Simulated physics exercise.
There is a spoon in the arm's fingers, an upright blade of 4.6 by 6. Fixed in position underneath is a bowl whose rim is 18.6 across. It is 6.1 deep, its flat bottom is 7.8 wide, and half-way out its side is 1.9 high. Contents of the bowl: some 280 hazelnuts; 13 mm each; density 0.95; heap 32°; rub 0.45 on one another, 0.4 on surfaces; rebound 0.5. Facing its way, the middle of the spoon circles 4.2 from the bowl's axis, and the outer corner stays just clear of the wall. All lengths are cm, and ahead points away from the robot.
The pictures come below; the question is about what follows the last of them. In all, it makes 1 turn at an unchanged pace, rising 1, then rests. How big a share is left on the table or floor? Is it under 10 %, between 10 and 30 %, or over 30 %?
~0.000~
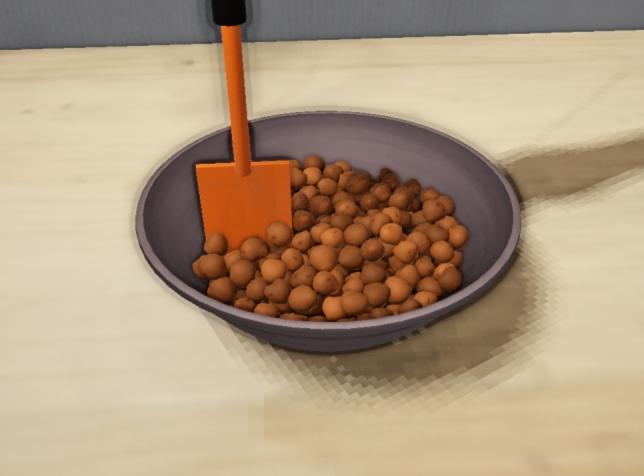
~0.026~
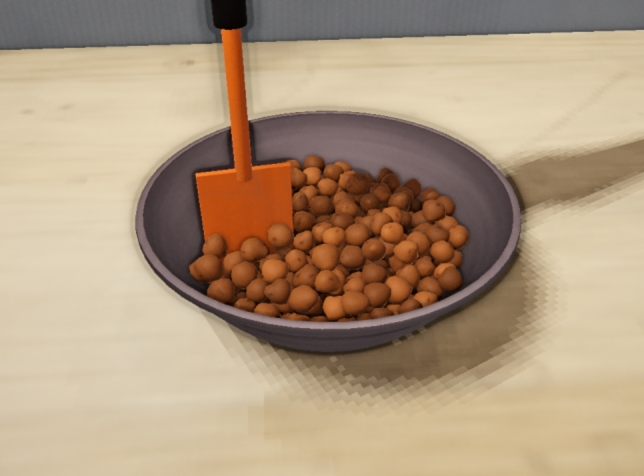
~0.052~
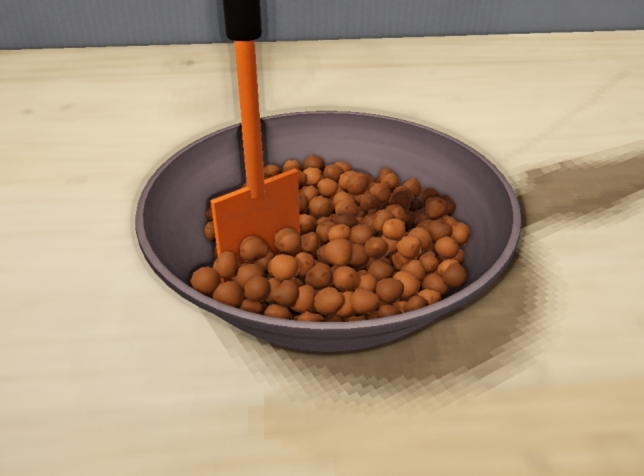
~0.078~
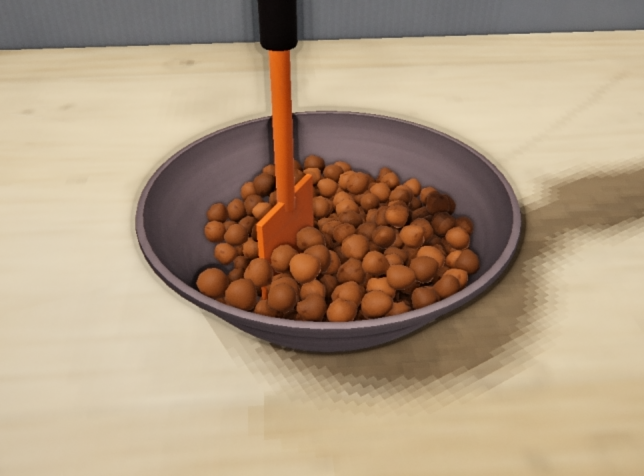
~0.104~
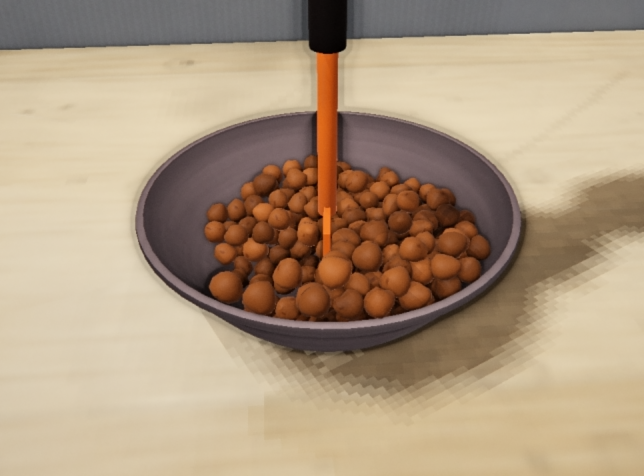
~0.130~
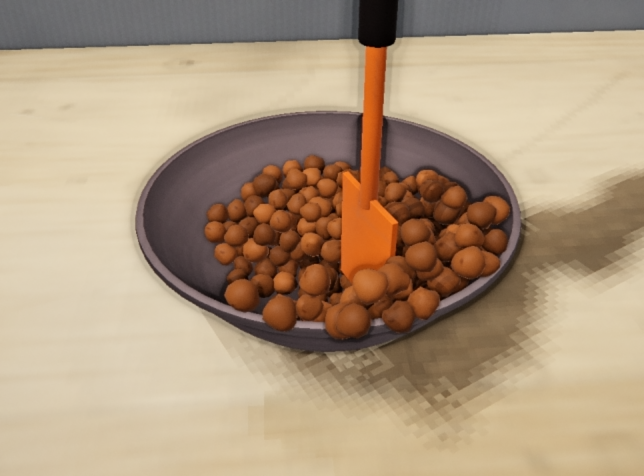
Over 30 %.
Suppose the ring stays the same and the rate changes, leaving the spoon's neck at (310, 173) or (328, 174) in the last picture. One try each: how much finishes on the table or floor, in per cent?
It comes to roughly 25 per cent and then 30 per cent.
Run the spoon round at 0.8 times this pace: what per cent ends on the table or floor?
Some 30 per cent.
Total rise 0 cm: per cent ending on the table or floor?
45 %.
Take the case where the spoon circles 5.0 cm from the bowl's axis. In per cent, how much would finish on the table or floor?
Close to 30 in a hundred then.
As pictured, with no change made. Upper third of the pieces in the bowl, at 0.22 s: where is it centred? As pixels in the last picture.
Around (405, 159).
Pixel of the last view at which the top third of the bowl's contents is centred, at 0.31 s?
About (266, 156).
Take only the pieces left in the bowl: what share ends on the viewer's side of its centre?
I'd put it at roughly 55 per cent.
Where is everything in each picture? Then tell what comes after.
The first frame shows the spoon neck at (241, 137), 0° round; upper third of the load around (345, 228), from x 205 to 460, top at y 165; 278 in the bowl.
The second frame shows the spoon neck at (241, 142), 9° round; upper third of the load around (339, 230), from x 205 to 460, top at y 165.
The third frame shows the spoon neck at (254, 157), 32° round; upper third of the load around (339, 242), from x 205 to 460, top at y 165.
The fourth frame shows the spoon neck at (285, 169), 58° round; upper third of the load around (353, 256), from x 215 to 465, top at y 165.
The fifth frame shows the spoon neck at (327, 173), 85° round; upper third of the load around (380, 250), from x 215 to 475, top at y 165; 277 in the bowl, 1 in flight or on the tool.
The sixth frame shows the spoon neck at (370, 167), 111° round; upper third of the load around (417, 235), from x 215 to 495, top at y 165; 272 in the bowl, 6 in flight or on the tool.
After 0.22 s, 202° round, highest piece 13 above the table; 236 in the bowl, 1 on the table or floor, 41 in flight or on the tool.
After 0.31 s, 294° round, highest piece 11 above the table; 201 in the bowl, 28 on the table or floor, 49 in flight or on the tool.
After 0.56 s, 0° round, highest piece 6 above the table; 172 in the bowl, 106 on the table or floor.
After 1.26 s, 0° round, highest piece 6 above the table; 172 in the bowl, 106 on the table or floor.
In the end, 172 in the bowl, 106 on the table or floor. That is 38 % on the table or floor.
